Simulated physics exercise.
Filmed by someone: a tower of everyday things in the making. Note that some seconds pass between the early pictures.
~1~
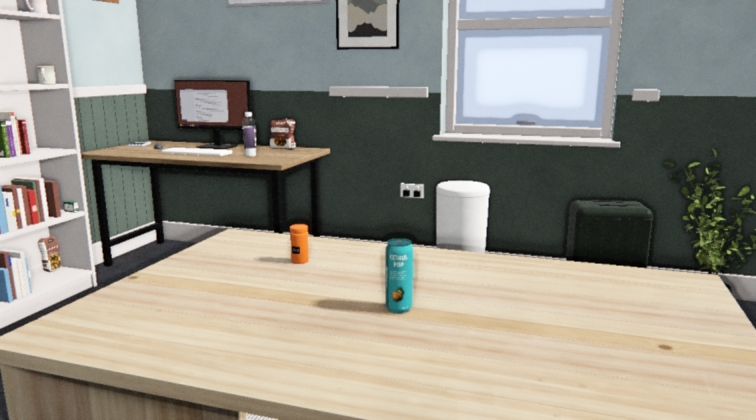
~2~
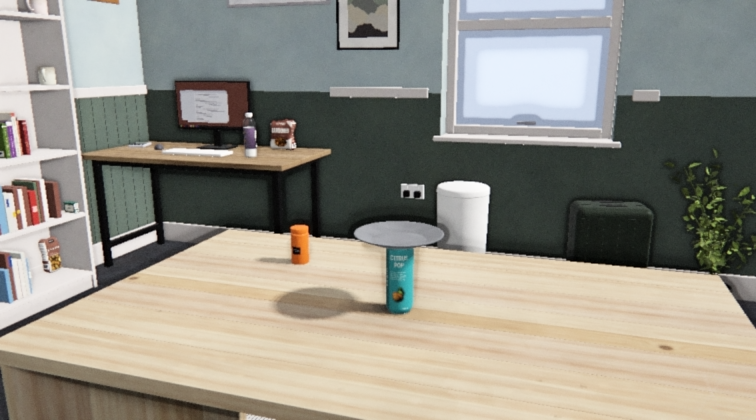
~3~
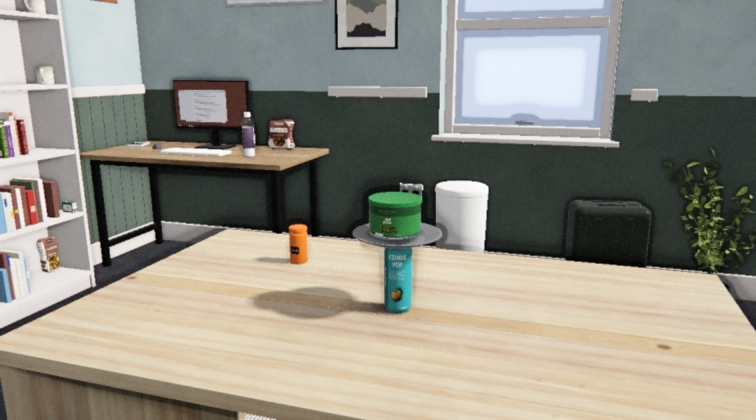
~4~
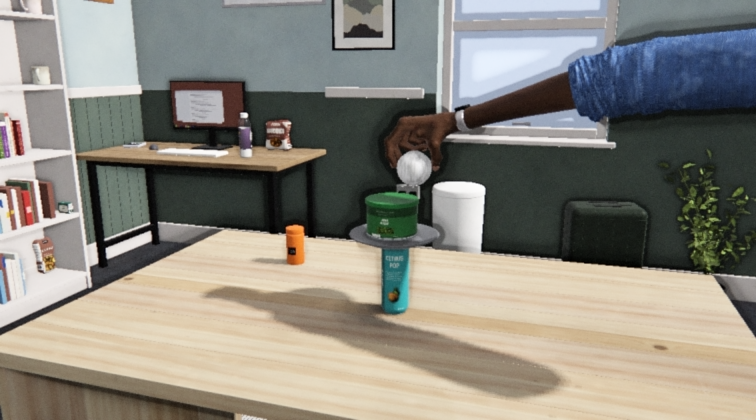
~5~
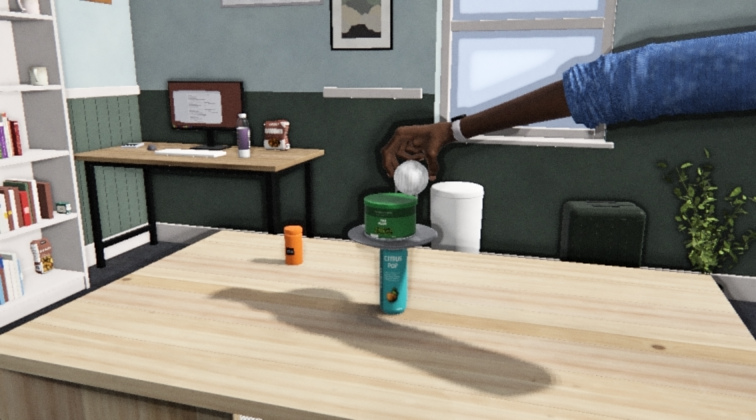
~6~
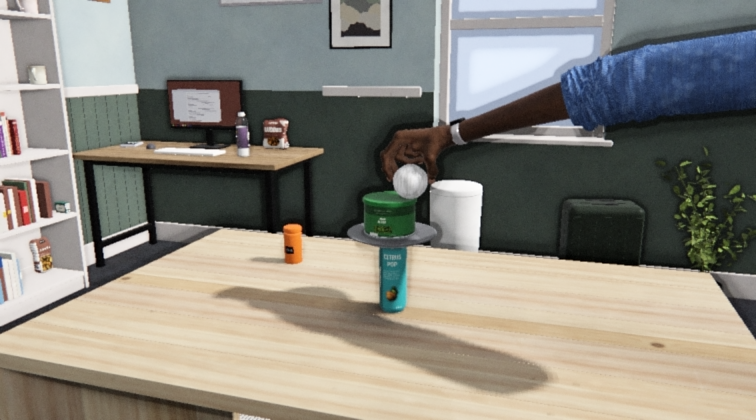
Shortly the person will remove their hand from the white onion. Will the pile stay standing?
Basically the pile is secure.
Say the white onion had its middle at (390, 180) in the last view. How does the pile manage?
The pile remains standing.
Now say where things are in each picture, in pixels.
In the first picture, the last thing is not in view yet.
In the second picture, the last thing is not in view yet; orange shaker (300, 245).
In the third picture, the last thing is not in view yet; green tub (395, 215).
The fourth picture shows still above its spot; white onion (414, 168); orange shaker (295, 245).
The fifth picture shows still above its spot; white onion (411, 178); green tub (390, 216).
The sixth picture shows in place under the hand; white onion (410, 181); orange shaker (293, 244).
Then, 0.40 s past the last view, nothing moves.
Then, 1.20 s past the last view, white onion resting near (410, 182).
Finally, all 5 still in place. Final places as the last picture's camera would see them, white onion near (411, 182). The pile holds.
